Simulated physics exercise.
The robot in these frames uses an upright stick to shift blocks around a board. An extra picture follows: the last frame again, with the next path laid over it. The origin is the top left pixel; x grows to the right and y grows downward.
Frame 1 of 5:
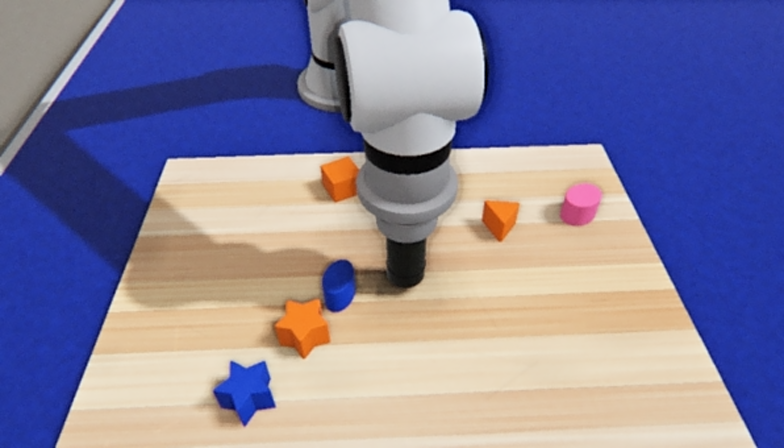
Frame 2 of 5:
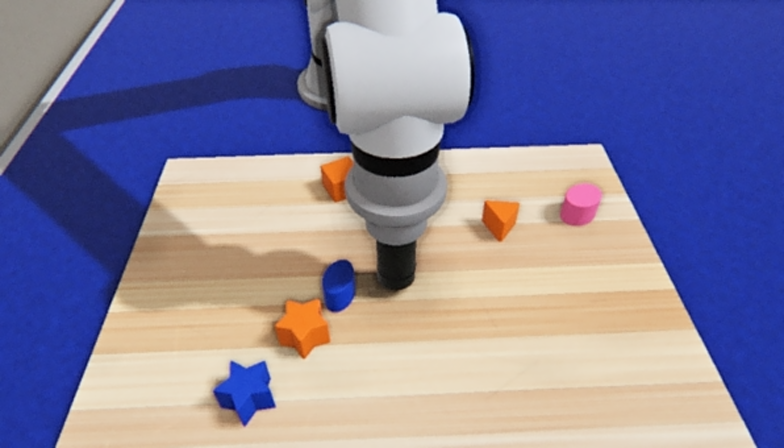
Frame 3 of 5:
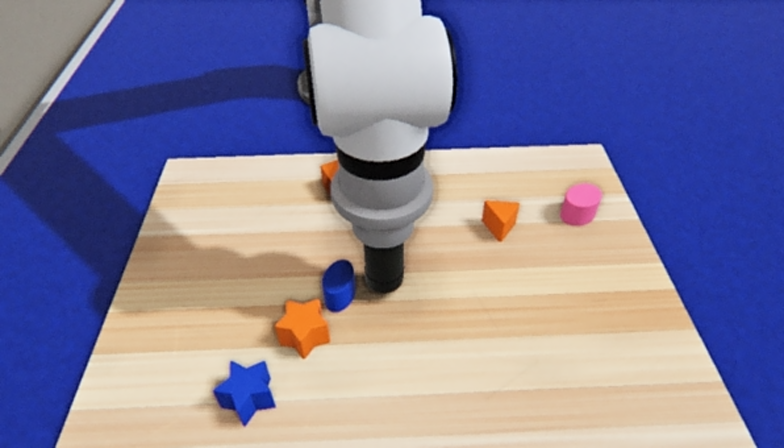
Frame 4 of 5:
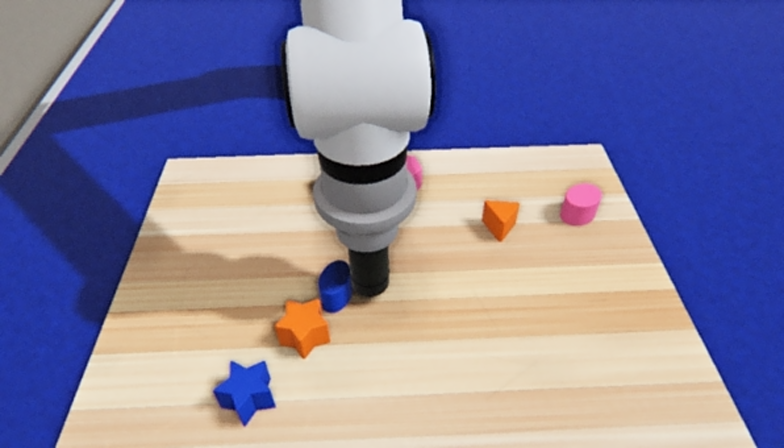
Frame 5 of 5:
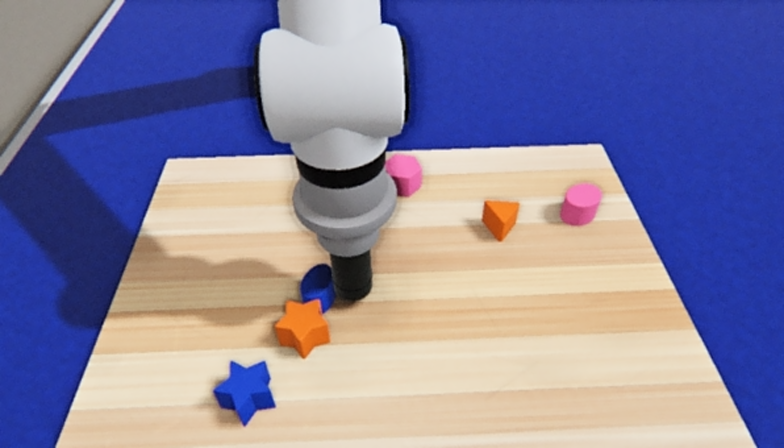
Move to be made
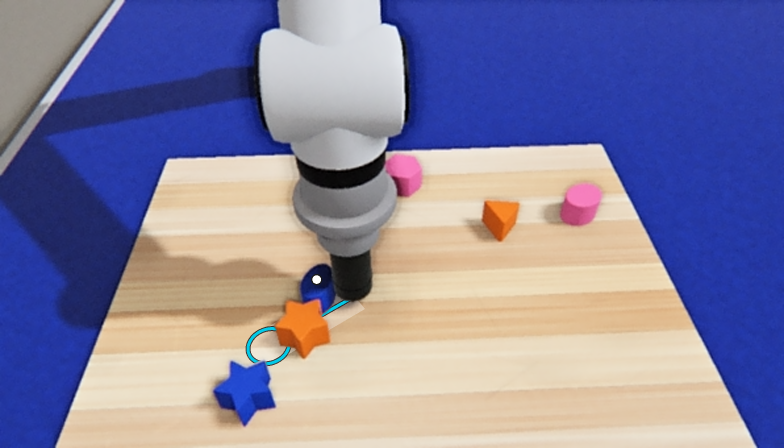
A pale wooden board lies on a bright blue surface, seen from above and in front by a camera that stays still. A white and grey robot arm holds a black stick upright near a blue oval block, with orange and blue stars at lower left and orange and pink blocks farther back. The arm moves steadily left, uncovering a pink block behind it, and the stick pushes the oval a short way left, just behind the orange star.
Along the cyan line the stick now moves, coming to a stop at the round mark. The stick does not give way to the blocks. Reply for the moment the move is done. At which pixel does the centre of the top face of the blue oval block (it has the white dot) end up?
By then it is at (277, 286).
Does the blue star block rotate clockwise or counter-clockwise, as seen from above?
Its rotation is clockwise.
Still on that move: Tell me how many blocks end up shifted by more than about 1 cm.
My count: 3 or more.
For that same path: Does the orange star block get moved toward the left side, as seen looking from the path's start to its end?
Yes, I think so.
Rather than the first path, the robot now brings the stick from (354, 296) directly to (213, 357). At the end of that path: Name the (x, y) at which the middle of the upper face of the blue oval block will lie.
At pixel (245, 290).
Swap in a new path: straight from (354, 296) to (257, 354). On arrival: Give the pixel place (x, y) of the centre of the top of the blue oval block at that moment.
It sits at (276, 286).
The drawn path runs straight from (354, 296) to (269, 346); the dot is on the blue oval block.
On the path given first. One third of the way, stick (325, 303); orange star block (293, 325), turned 15° anticlockwise; blue oval block (289, 285), turned 25° clockwise.
Two thirds of the way, stick (296, 319); blue star block (243, 385), turned 10° clockwise; orange star block (277, 345), turned 45° anticlockwise; blue oval block (276, 286), turned 45° clockwise.
At the end, stick (266, 337); blue star block (238, 403), turned 25° clockwise; orange star block (260, 362), turned 75° anticlockwise; blue oval block (276, 286), turned 45° clockwise.
